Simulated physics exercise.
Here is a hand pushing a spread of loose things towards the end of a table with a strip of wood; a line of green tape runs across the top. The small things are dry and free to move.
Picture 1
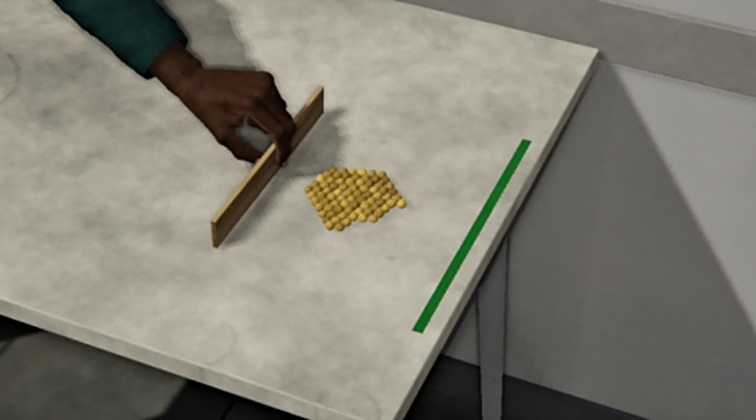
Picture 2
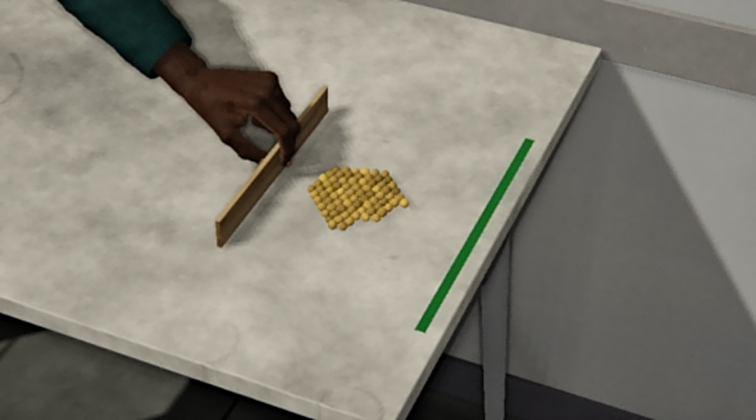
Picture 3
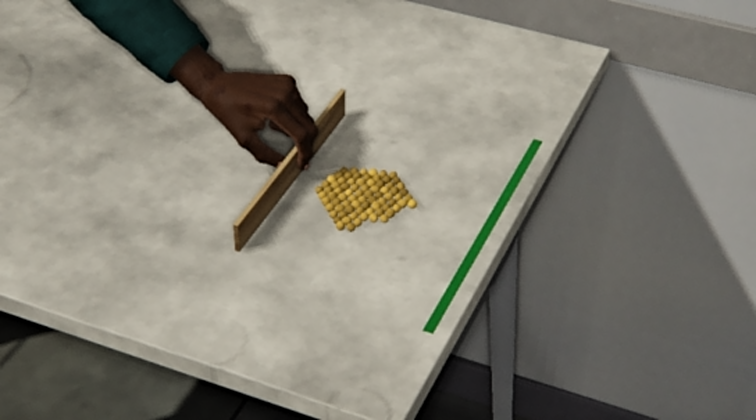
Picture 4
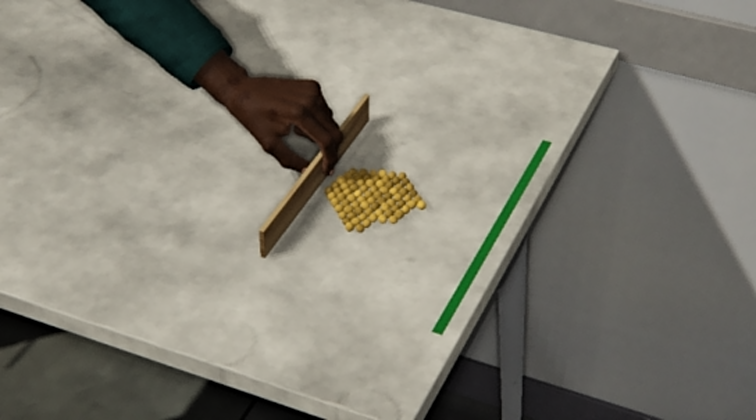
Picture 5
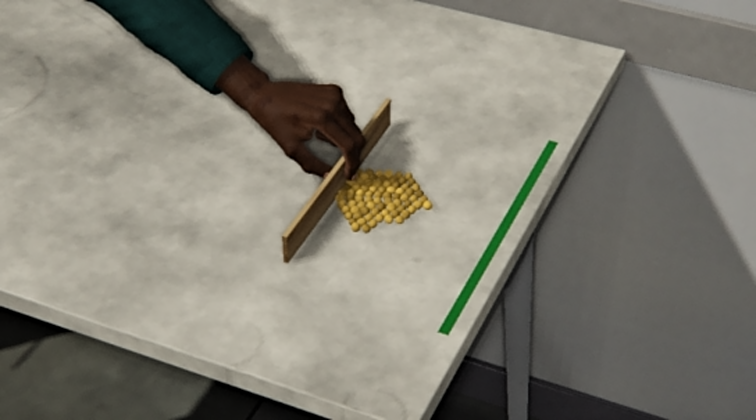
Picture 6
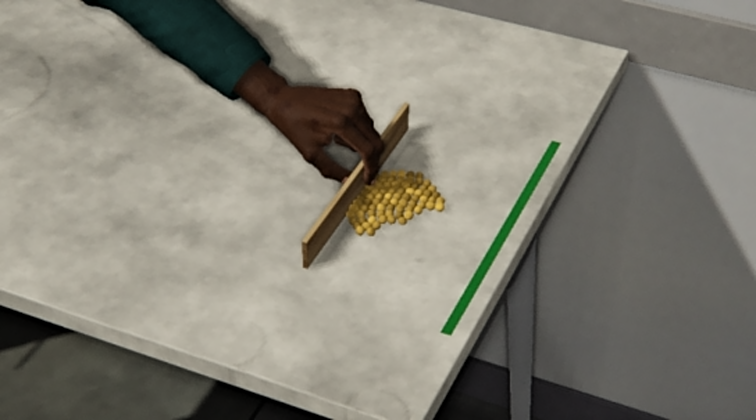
A dark-skinned hand in a dark green sleeve reaches from the upper left, holding a thin wooden strip upright on a pale, mottled tabletop seen from above at an angle. Right of it sits a heap of small round yellow balls, with green tape near the table's right edge. The strip slides right, meets the heap and nudges it along, while the view drifts slightly left.
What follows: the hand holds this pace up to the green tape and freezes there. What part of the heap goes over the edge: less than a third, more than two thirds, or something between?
Lost: Over two thirds of the heap.
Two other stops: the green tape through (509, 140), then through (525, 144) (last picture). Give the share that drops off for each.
Roughly 0 per cent, and 20 per cent.
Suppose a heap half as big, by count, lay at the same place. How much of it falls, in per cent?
Roughly 70 in a hundred.
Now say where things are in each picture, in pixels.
In the first frame, strip of wood at (223, 223), at rest; green tape at (522, 149), right by the edge; edge at (494, 240); the heap at (358, 194), puffed corn balls.
In the second frame, strip of wood at (227, 222).
In the third frame, strip of wood at (245, 226); the heap at (369, 194).
In the fourth frame, strip of wood at (270, 232).
In the fifth frame, strip of wood at (293, 238); the heap at (378, 195), a stray few pushed along.
In the sixth frame, strip of wood at (313, 243); green tape at (551, 151); edge at (523, 242); the heap at (397, 197), most pushed along.
Soon, strip of wood still moving, near (437, 190); heap all on the table, its front near (505, 206).
A while on, strip of wood stopped at the green tape; heap about two thirds over the edge.
Towards the end, strip of wood stopped at the green tape; heap most over the edge.
Finally, strip of wood stopped at the green tape; heap most over the edge.
